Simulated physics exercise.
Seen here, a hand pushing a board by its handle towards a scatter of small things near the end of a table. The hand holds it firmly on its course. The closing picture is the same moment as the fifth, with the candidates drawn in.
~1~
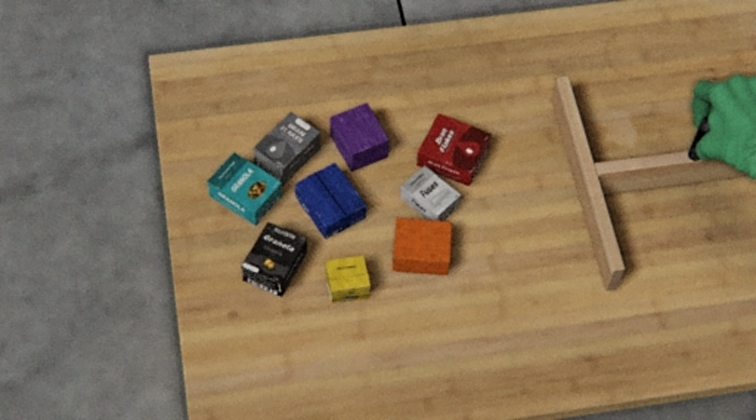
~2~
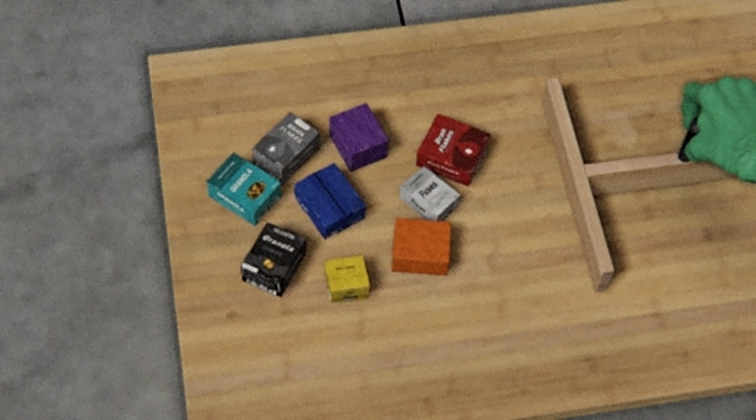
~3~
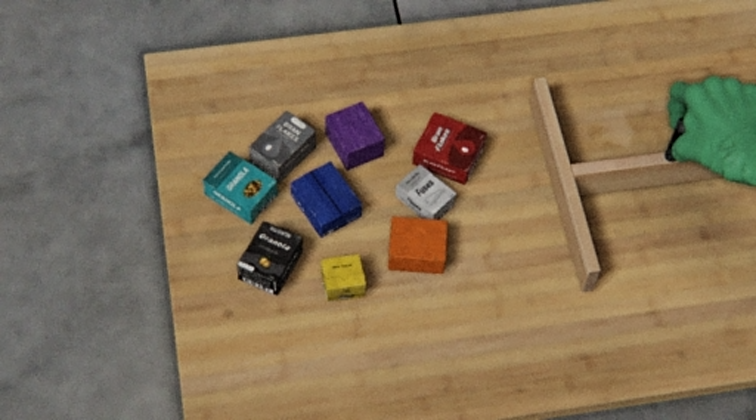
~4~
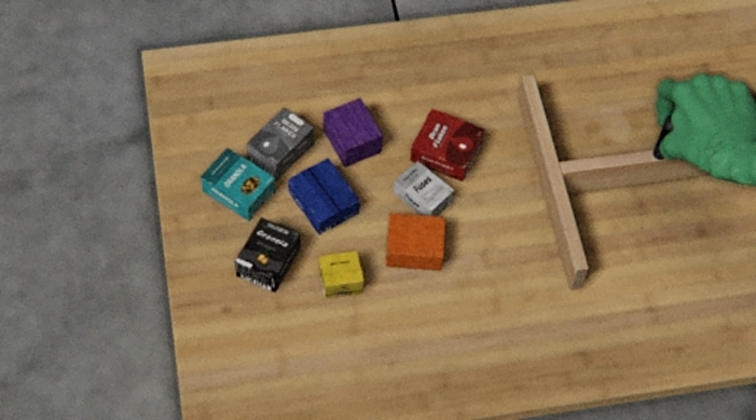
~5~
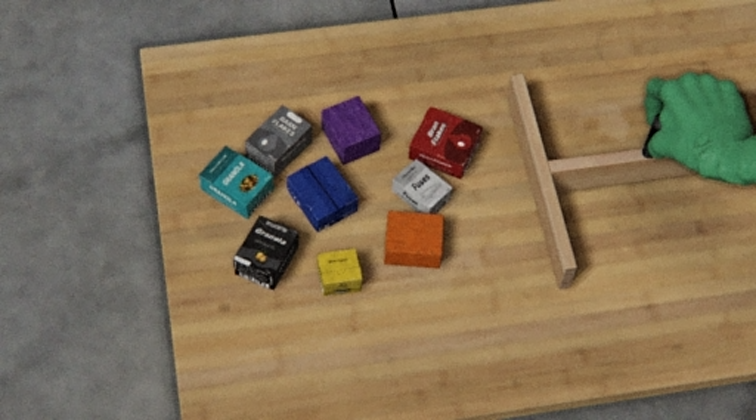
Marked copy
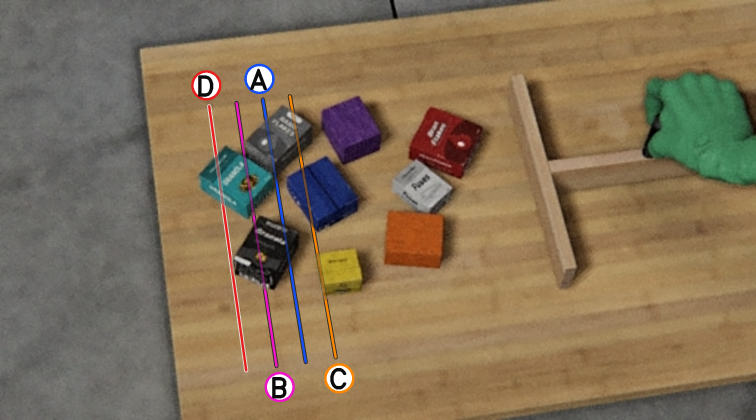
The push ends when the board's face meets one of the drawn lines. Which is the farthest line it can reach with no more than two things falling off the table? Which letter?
B.
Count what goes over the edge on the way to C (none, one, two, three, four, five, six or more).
In all, none.
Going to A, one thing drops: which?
It is the turquoise packet.
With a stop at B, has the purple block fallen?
No.
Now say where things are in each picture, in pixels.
Grey packet (287, 148); red box (454, 150); board (590, 169), in the first picture.
Board (580, 171); purple block (359, 137), in the second picture.
Board (567, 170); white box (426, 196), in the third picture.
Board (555, 168); blue box (324, 197), in the fourth picture.
Board (544, 167); grey packet (278, 142); red box (446, 143); black box (266, 253), in the fifth picture.
On the marked copy, A at (283, 224); B at (255, 228); C at (312, 220); D at (227, 231).
Taking B. A third of the way, board (443, 180); purple block (339, 131); red box (390, 159).
Two thirds of the way, board (338, 194); turquoise packet (193, 188); black box (225, 260).
When it is over, board (260, 204); turquoise packet over the edge; blue box (166, 212); one fallen.
As for the rest, A is within the limit but short; C is within the limit but short; D drops four.
